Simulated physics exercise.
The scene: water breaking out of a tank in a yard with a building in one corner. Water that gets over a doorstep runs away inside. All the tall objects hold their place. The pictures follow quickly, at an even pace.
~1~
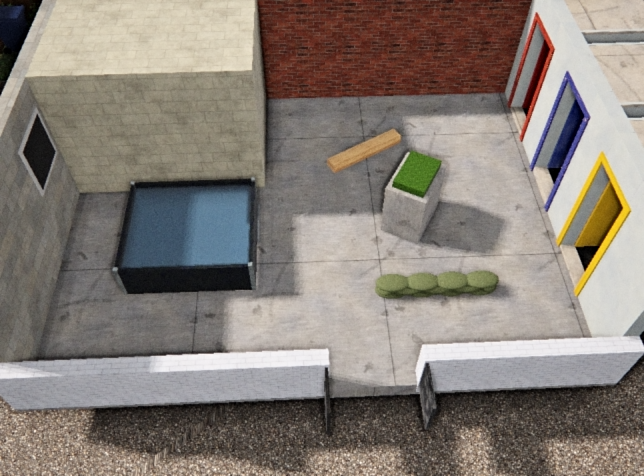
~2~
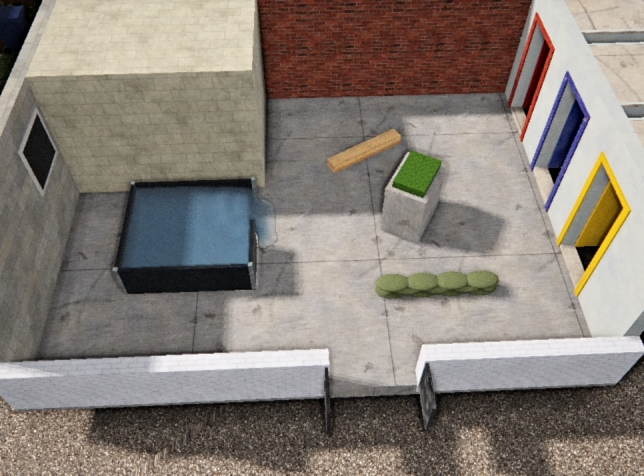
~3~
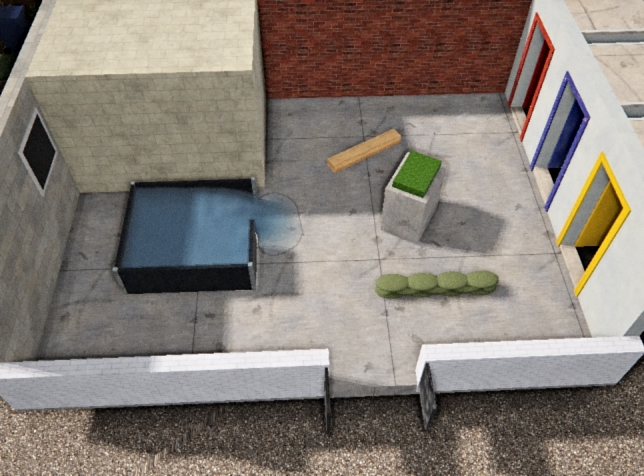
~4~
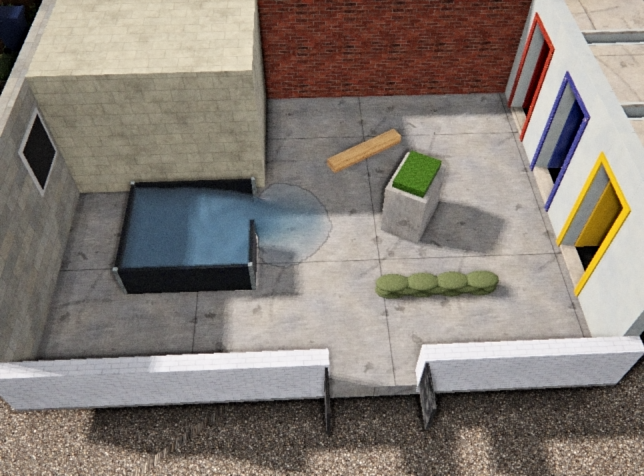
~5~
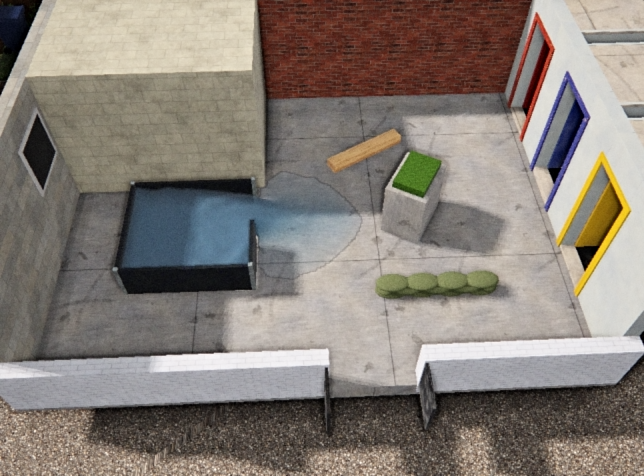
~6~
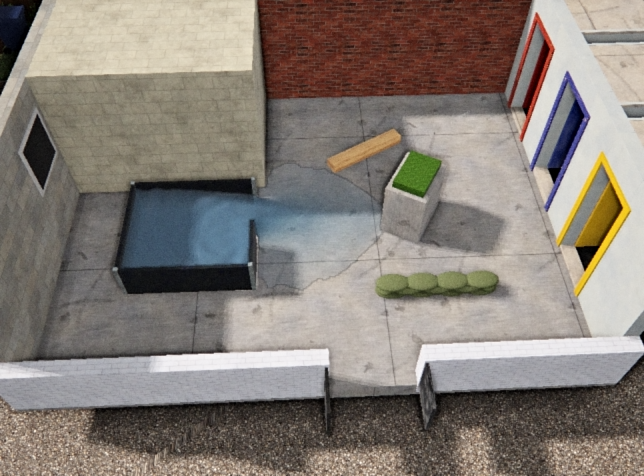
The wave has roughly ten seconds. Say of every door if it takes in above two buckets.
One by one: The blue door holds within the limit; the yellow door floods; the red door floods.
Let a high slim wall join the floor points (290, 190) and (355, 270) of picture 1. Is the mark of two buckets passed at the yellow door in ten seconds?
My reading: Yellow takes less.
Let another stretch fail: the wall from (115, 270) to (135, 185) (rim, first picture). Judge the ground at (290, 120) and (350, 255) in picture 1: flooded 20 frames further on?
In turn: Free of water, not flooded.
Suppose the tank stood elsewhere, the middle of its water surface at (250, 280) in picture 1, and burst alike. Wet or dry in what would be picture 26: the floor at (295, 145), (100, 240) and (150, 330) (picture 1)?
One after the other: No water, no water, not flooded.
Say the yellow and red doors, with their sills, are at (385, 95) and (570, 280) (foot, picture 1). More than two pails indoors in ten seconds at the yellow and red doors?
One by one: Yellow stays under, red floods.
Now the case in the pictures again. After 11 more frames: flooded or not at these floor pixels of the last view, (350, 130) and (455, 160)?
In that order: Under water, under water.
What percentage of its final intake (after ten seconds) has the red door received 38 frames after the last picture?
About 65 per cent.
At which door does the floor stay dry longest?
It is the door marked blue.
A moment on, water covers 20 % of the floor; the blue door not reached, the yellow door not reached, the red door not reached.
Next, water covers 30 % of the floor; the blue door not reached, the yellow door not reached, the red door not reached.
Then, water covers 50 % of the floor; the blue door wet at the sill, nothing in, the yellow door over two buckets in, the red door over two buckets in.
Later, water covers 60 % of the floor; the blue door wet at the sill, nothing in, the yellow door over two buckets in, the red door far over two buckets in.
In the end, water covers 70 % of the floor; the blue door wet at the sill, nothing in, the yellow door far over two buckets in, the red door far over two buckets in.
